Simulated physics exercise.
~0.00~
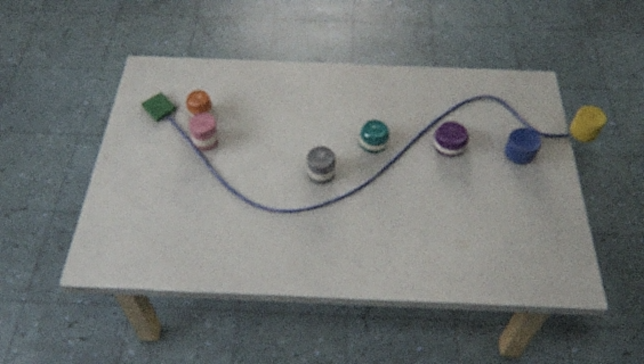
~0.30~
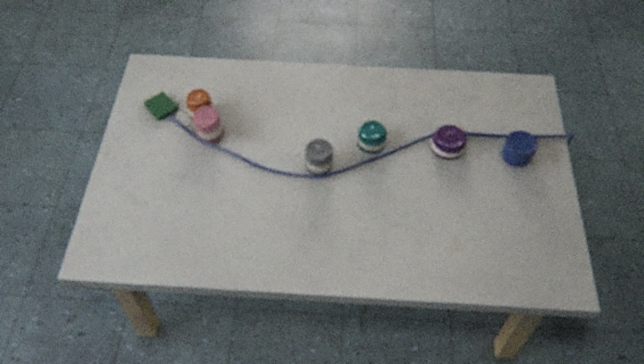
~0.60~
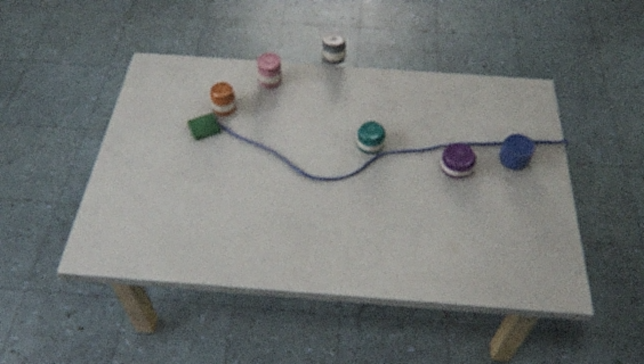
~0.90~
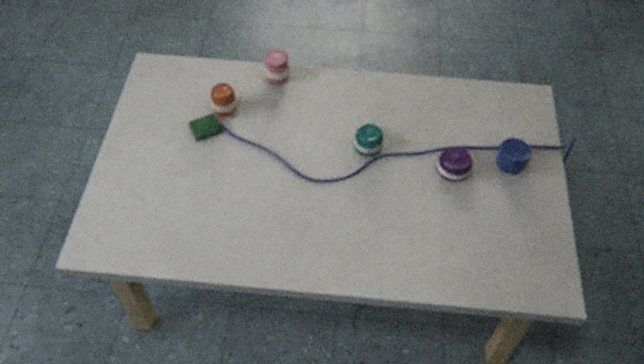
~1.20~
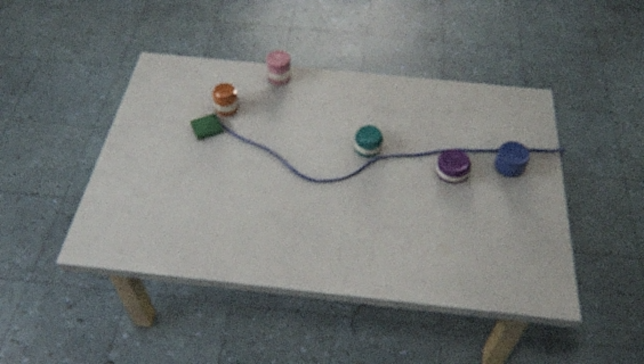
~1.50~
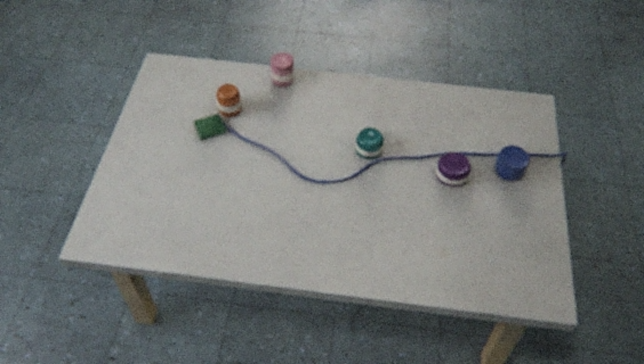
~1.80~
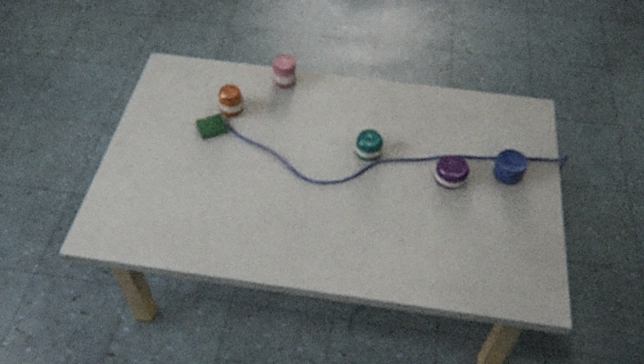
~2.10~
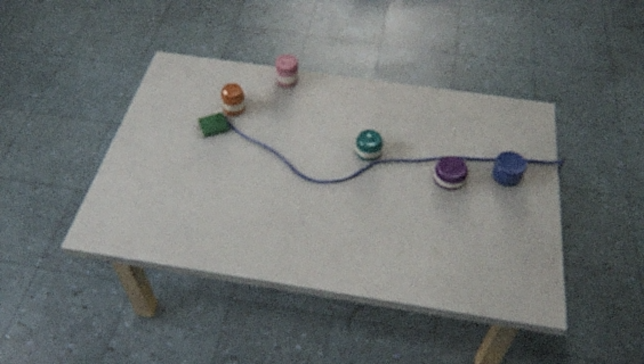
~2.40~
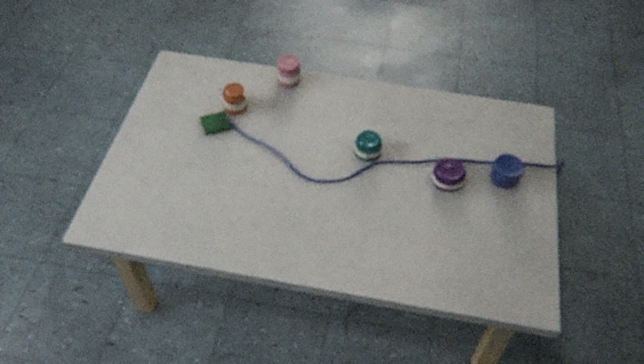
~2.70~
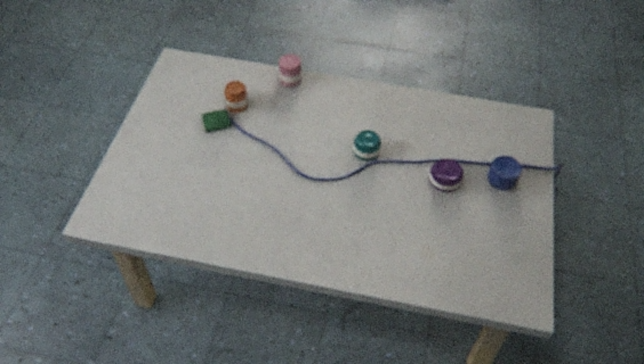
At first, a pale folding table holds several small jars and tins, with a dark blue cable curving between them from a green block at the left to the right edge, where a yellow object sits. The cable pulls straighter toward the right, and the yellow object disappears from view. Next the green block slides a little to the right, while the pink canister and the grey tin shift toward the far edge. The grey tin goes over that edge and is gone. The pink canister ends near the far edge, with the remaining jars still standing and the cable lying slack in a gentle curve.
